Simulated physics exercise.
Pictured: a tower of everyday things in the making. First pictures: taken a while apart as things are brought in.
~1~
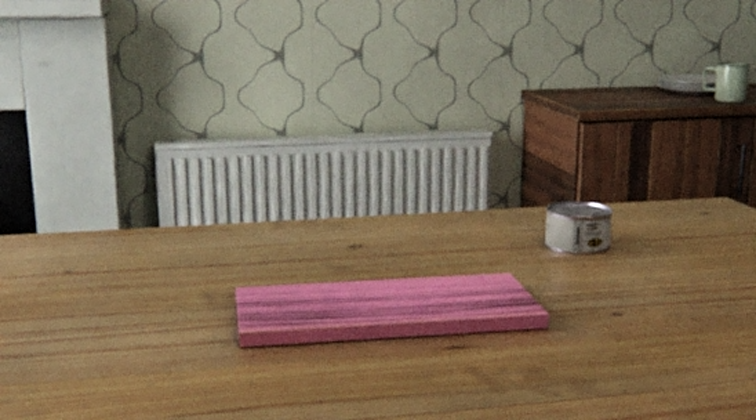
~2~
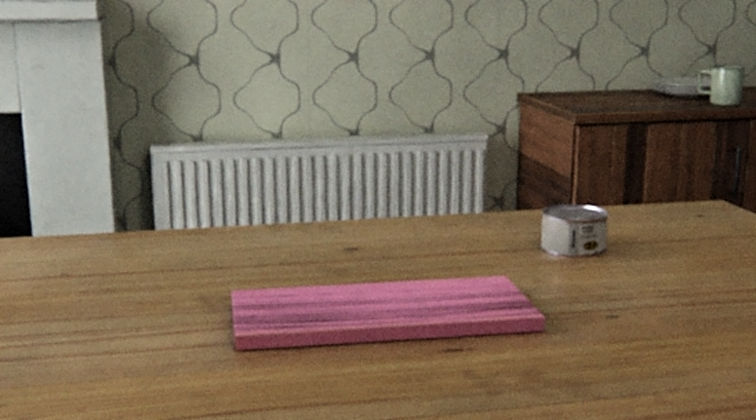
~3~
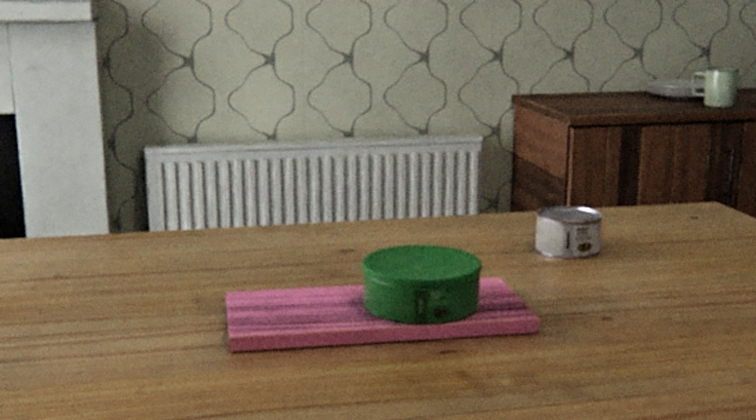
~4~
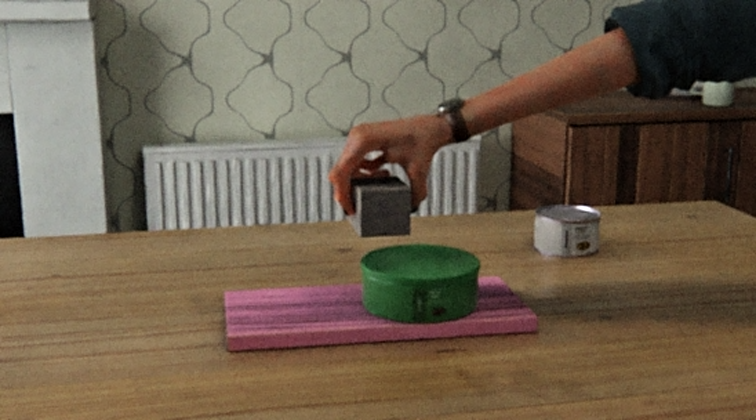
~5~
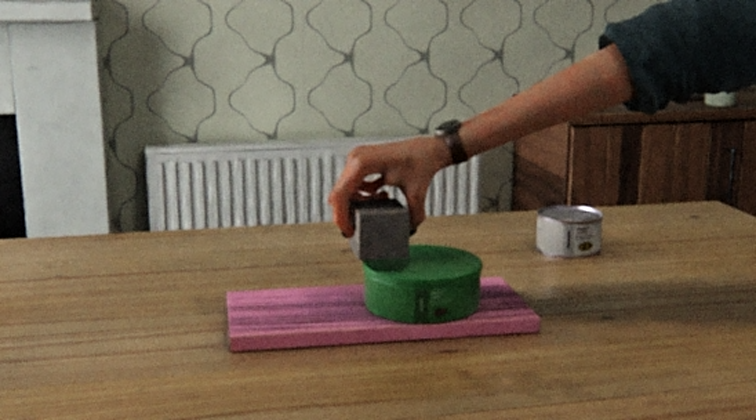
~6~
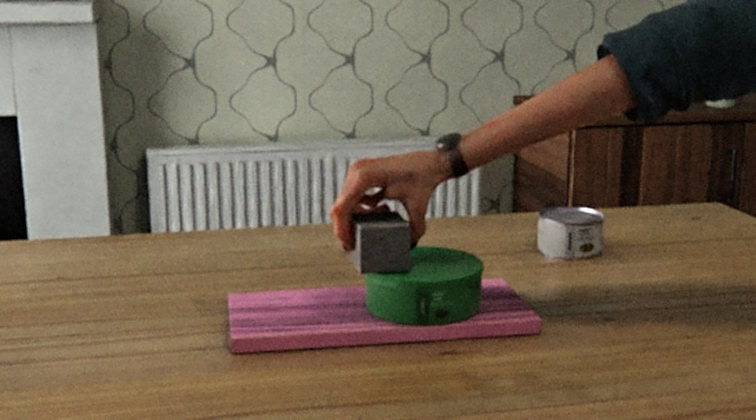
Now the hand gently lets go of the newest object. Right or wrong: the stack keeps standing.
Right, it keeps standing.
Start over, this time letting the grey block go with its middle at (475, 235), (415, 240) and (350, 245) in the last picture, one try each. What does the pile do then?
Well, in the first case it stays steady, in the second it stays steady, and in the third it tumbles down.
Then, 1.00 s later than the last frame, all is still.
Then, 2.10 s later than the last frame, grey block resting near (379, 243).
When it is over, all 4 as before. End places, in pixels of the last picture, grey block near (379, 243). The pile holds.
